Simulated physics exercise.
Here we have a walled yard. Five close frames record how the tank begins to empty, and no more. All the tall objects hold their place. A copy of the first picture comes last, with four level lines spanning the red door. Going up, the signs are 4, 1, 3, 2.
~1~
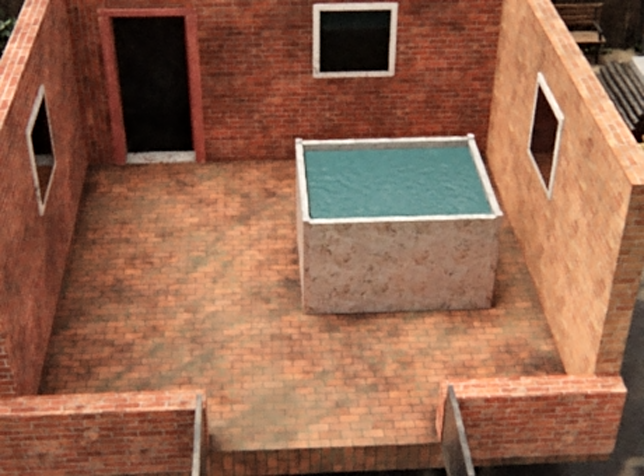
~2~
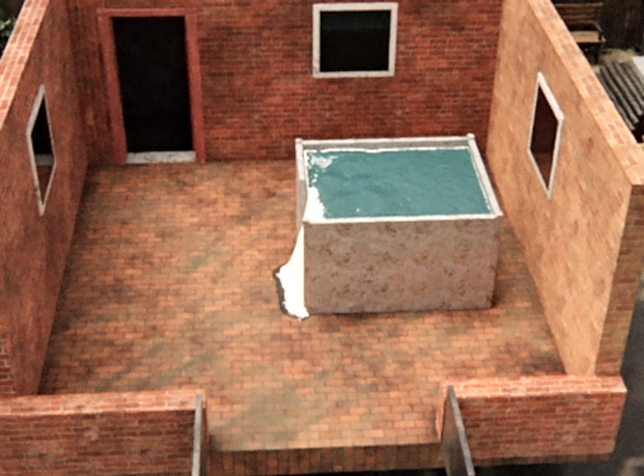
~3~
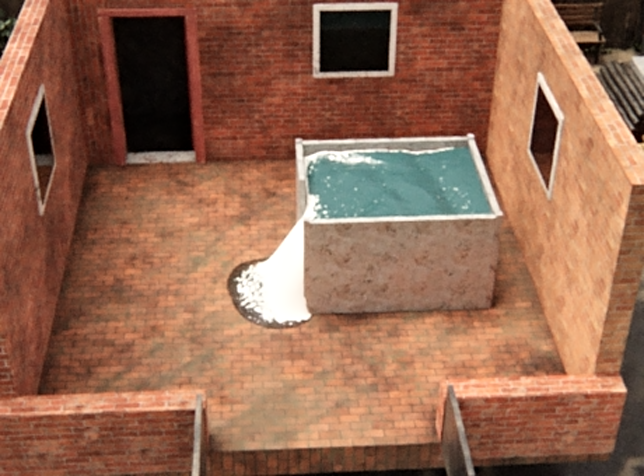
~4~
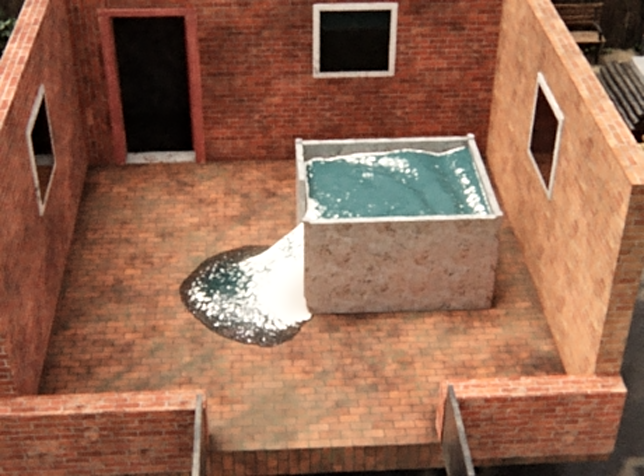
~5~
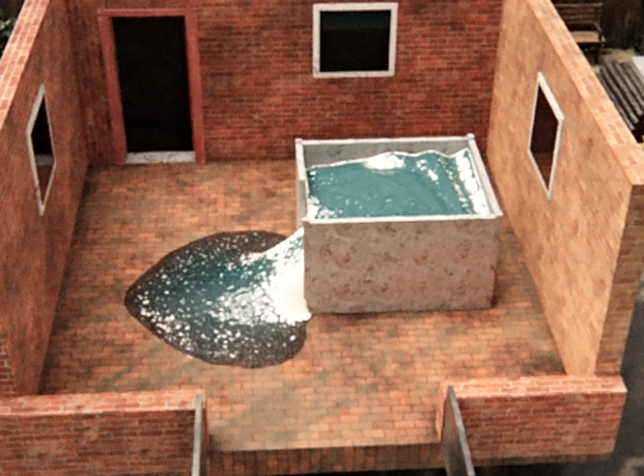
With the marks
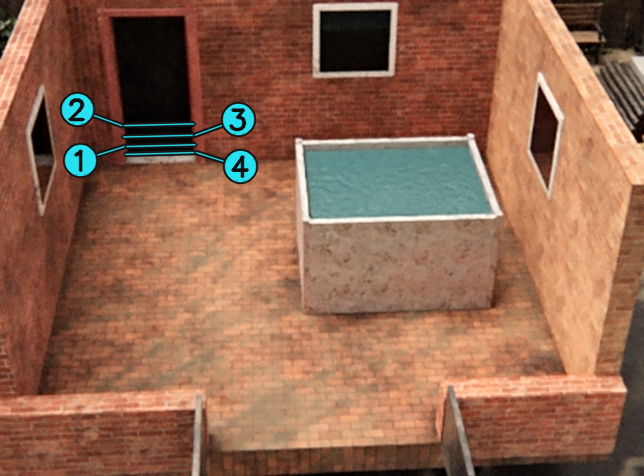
Water pours from the left side of a raised tank and spreads leftward across the brick yard.
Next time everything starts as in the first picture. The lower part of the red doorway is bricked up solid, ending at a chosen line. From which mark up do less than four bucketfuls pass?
1 is the one.
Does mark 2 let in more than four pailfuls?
No.
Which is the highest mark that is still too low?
Mark 4.
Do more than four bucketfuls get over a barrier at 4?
Yes.
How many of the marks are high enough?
Three.
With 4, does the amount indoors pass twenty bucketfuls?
No.
On the marked copy, 1 at (160, 145); 2 at (158, 124); 3 at (159, 136); 4 at (160, 153); from the bottom up 4, 1, 3, 2.
With 1, a splash gets over, under a bucket.
With 2, nothing gets over.
With 3, nothing gets over.
With 4, about 11 bucketfuls get in.
